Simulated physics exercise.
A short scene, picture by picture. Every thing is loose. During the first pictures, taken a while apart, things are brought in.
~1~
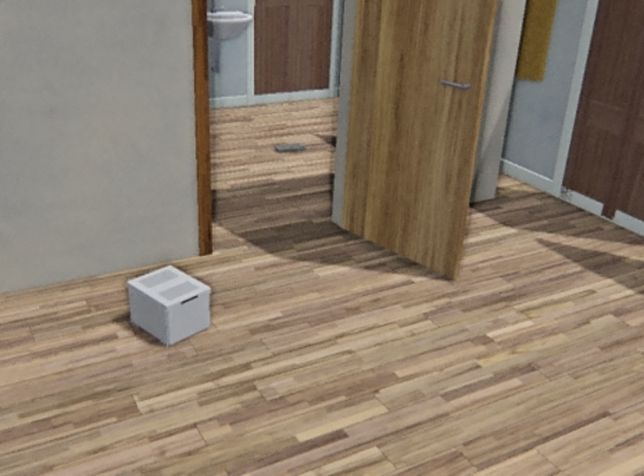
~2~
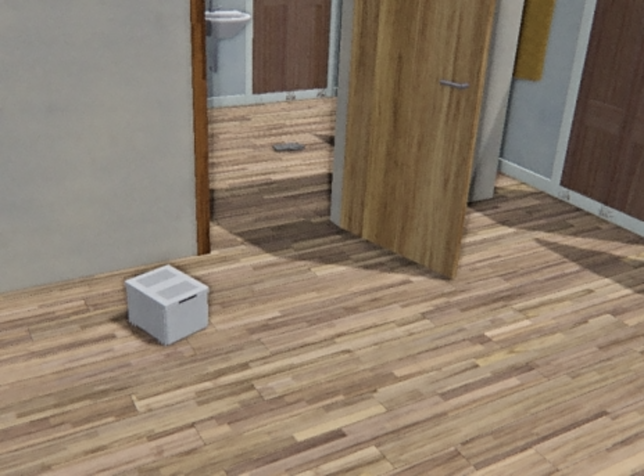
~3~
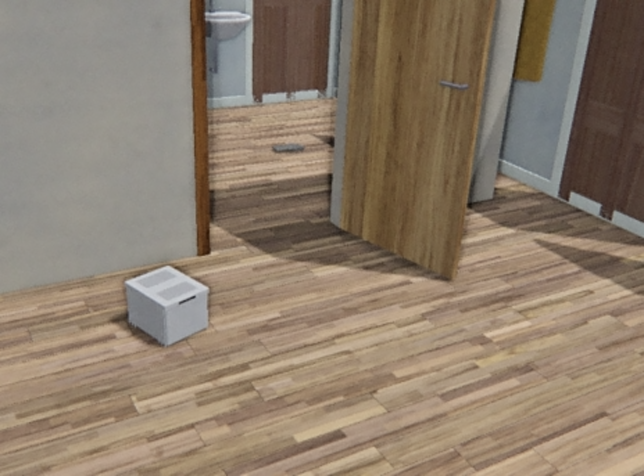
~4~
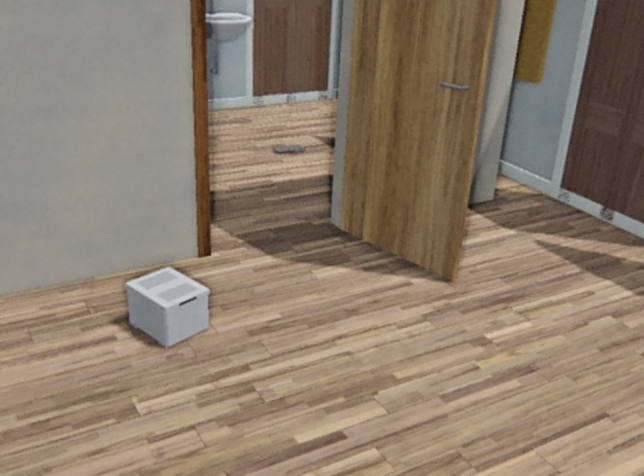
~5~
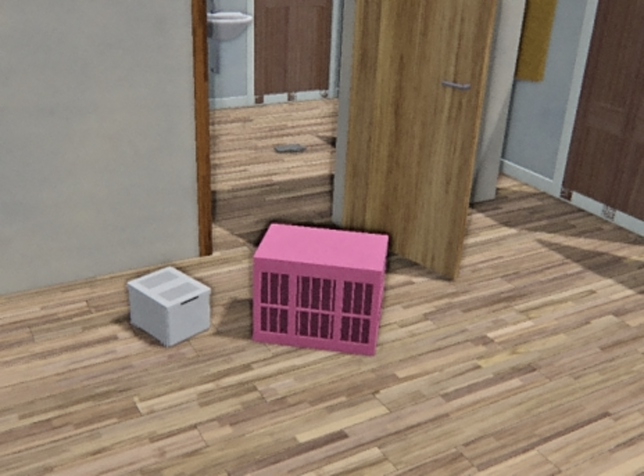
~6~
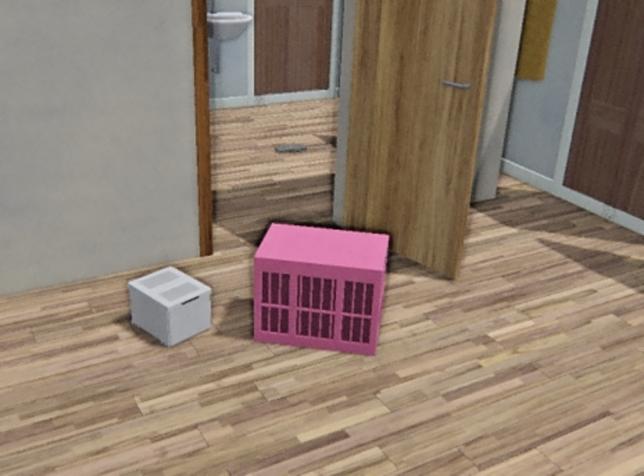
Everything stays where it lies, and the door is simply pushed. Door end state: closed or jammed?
Closed.
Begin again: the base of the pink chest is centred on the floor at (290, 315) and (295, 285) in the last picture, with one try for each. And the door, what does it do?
Try one: The door swings to; try two: It gets held up.
Then, 0.50 s on from there, door 87° open.
Then, 0.90 s on from there, door 55° open.
Then, 1.10 s on from there, door 37° open.
Then, 1.40 s on from there, door 9° open.
In the end, door 0° open; both unmoved. At the end, from the last picture's camera, pink chest near (322, 288).
